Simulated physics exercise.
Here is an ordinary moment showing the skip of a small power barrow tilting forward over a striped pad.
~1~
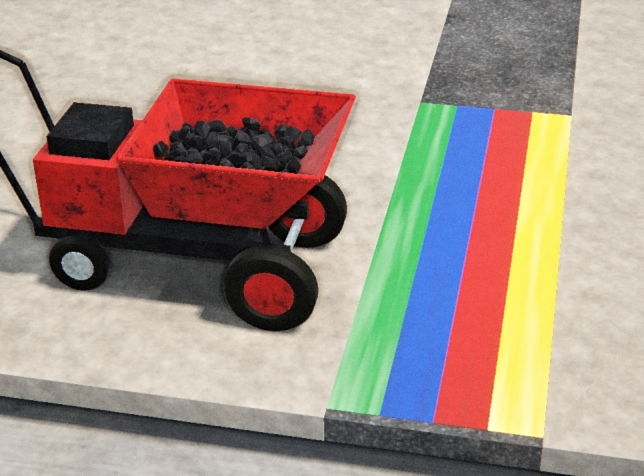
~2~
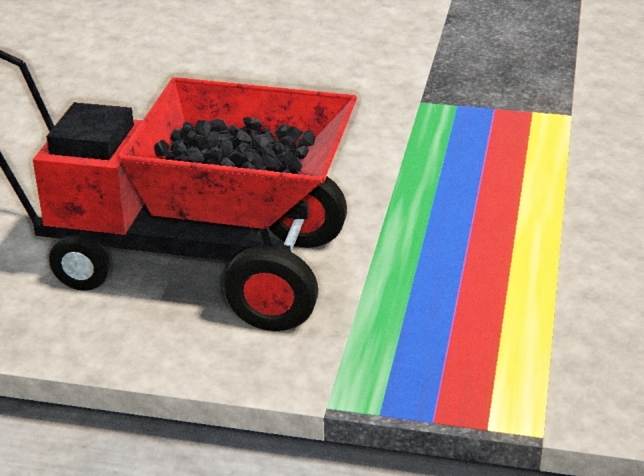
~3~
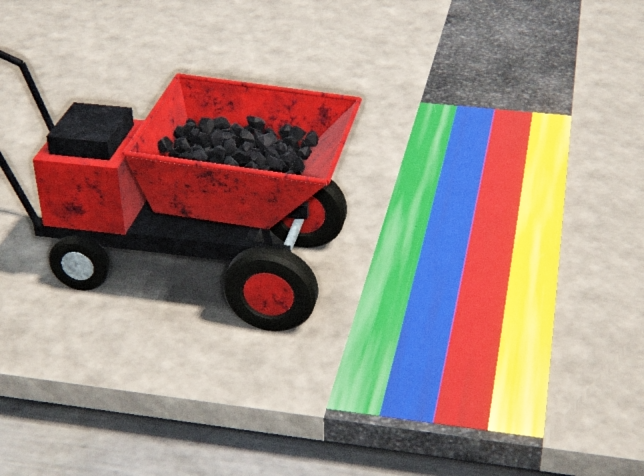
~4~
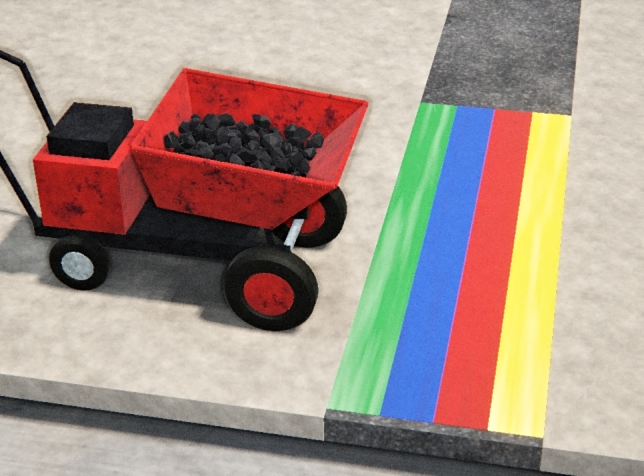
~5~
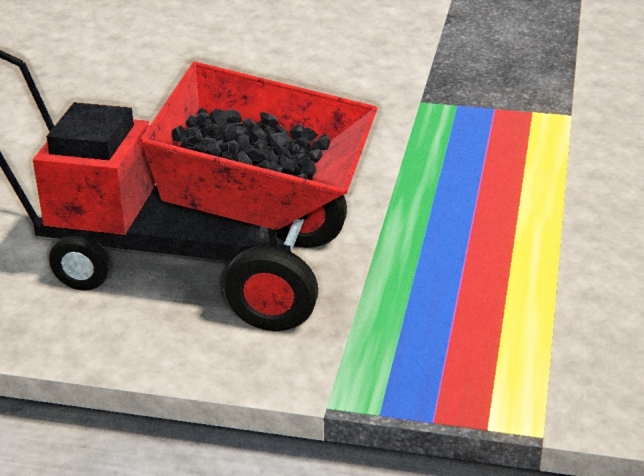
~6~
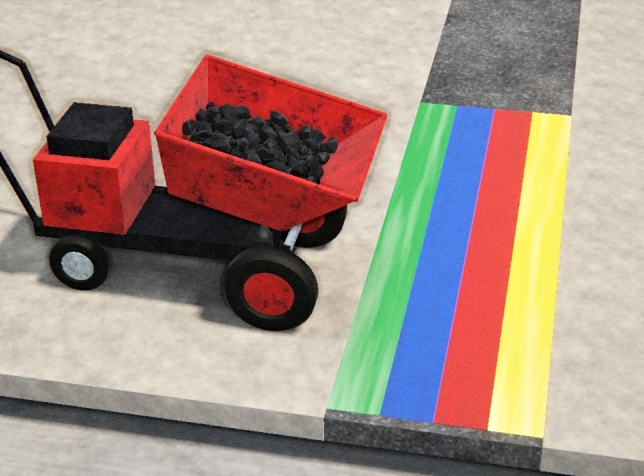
The red skip of a small barrow, loaded with black lumps of coal, sits level at first, then tilts gradually forward to the right, while the wheels stay still beside a pad striped green, blue, red and yellow.
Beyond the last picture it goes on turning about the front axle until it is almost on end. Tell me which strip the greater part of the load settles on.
The greater part settles on the red strip.
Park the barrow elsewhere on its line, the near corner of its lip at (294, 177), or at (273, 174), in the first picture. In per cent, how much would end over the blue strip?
The first spot gives roughly 40 %; the second gives roughly 30 %.
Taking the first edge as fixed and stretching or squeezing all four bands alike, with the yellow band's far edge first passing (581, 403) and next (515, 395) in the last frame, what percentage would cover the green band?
0 per cent, then 0 per cent, roughly.
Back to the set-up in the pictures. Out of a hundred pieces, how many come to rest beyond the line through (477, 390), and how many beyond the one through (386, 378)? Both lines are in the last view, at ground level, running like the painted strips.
Around 30 in a hundred for the first, 80 in a hundred for the second.
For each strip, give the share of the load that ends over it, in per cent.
Green strip 0 %, blue strip 20 %, red strip 30 %, yellow strip 15 %.
Shortly afterwards, skip tipped steeply; the whole lot in the skip.
Next, skip tipped right over; the bulk in the skip; a little over the blue strip; a little over the red strip.
Some moments later, skip tipped right over; near a quarter in the skip; near a quarter over the blue strip; near a third over the red strip; a little over the yellow strip; a little off the paint.
In the end, skip tipped right over; near a quarter in the skip; only a few over the green strip; near a quarter over the blue strip; near a third over the red strip; a little over the yellow strip; a little off the paint.
